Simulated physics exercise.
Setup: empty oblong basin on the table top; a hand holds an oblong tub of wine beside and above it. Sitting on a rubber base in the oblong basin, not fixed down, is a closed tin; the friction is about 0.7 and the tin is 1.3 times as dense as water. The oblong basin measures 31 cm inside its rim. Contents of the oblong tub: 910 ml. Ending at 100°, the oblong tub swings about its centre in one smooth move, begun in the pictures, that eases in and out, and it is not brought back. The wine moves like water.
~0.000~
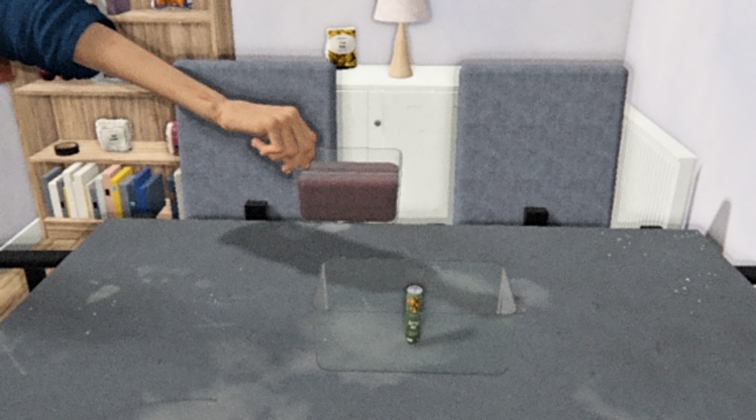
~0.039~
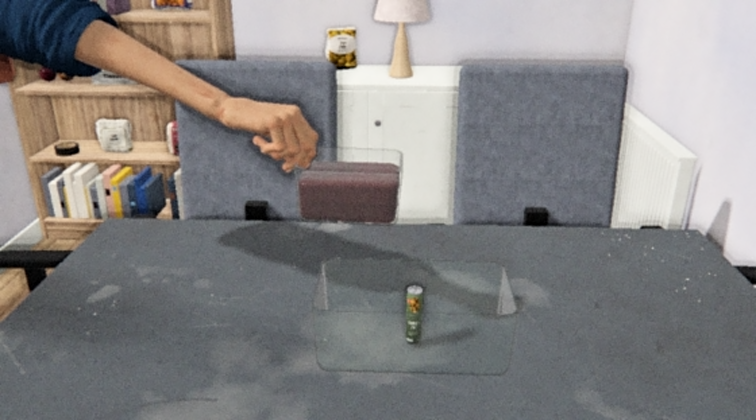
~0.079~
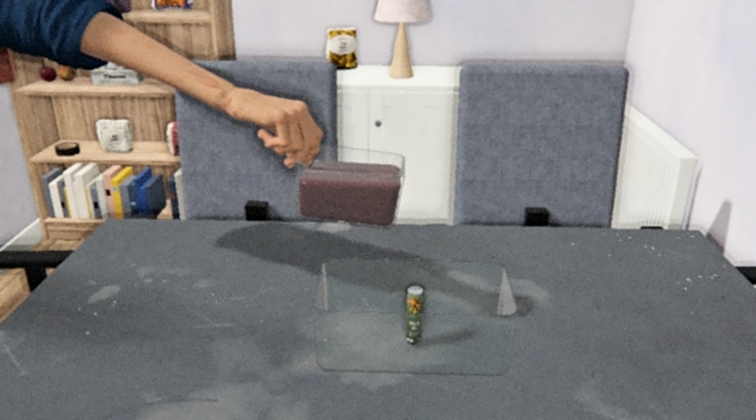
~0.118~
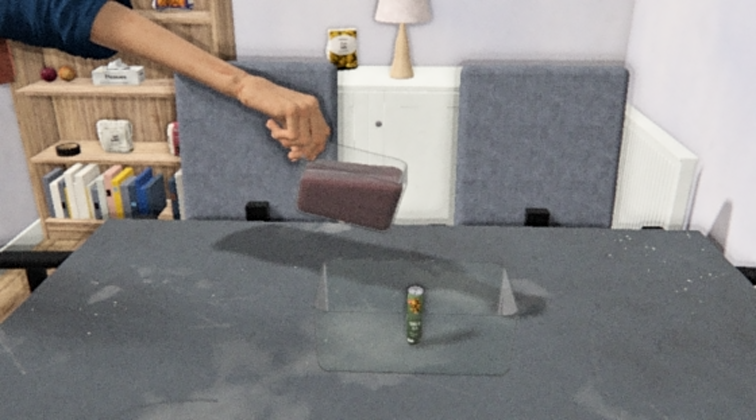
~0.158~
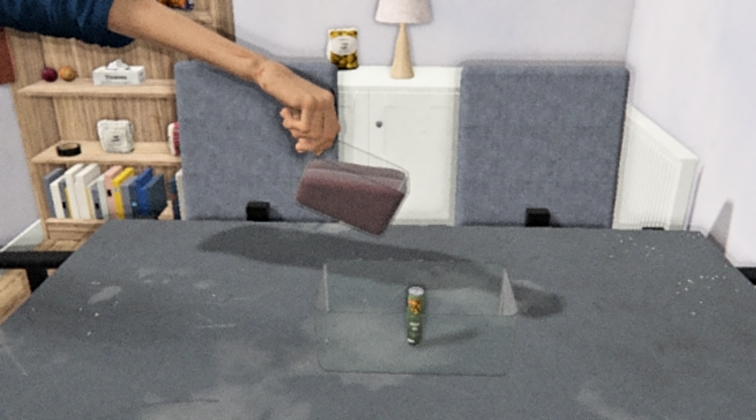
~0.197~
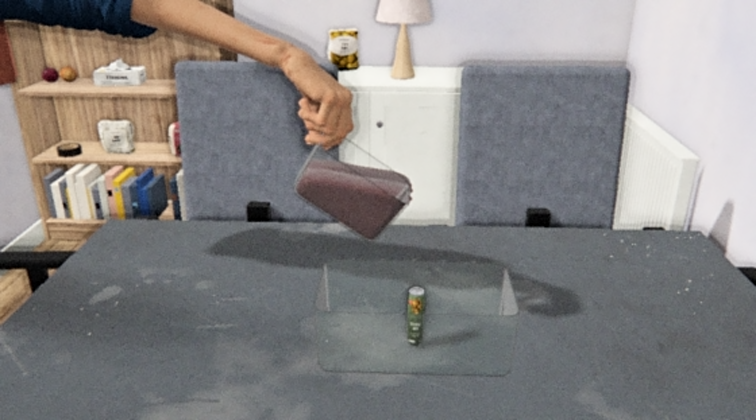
A hand tilts a clear tub of dark red liquid rightward above a small tin.
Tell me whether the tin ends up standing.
It's going to stay vertical.
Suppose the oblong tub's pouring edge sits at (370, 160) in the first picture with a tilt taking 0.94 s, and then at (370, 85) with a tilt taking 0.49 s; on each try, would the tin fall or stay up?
First it stays on its base; then it stays on its base.
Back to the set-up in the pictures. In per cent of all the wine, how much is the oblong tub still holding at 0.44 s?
I'd estimate some 26 % remains.
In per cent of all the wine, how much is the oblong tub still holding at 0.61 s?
Near 6 percent, more or less.
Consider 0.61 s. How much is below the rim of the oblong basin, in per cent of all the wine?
Around 82 in a hundred.
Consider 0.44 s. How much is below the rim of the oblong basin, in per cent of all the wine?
I'd put it near 20 percent.
By 0.44 s the tilt is 97° and 26 per cent is still to pour; the tin stands where it began.
By 0.61 s the tilt is 100° and 6 per cent is still to pour; the tin stands where it began.
By 0.79 s the tilt is 100° and 1 per cent is still to pour; the tin stands where it began.
By 0.99 s the tilt is 100° and 0 per cent is still to pour; the tin stands where it began.
At rest the tin stands where it began.
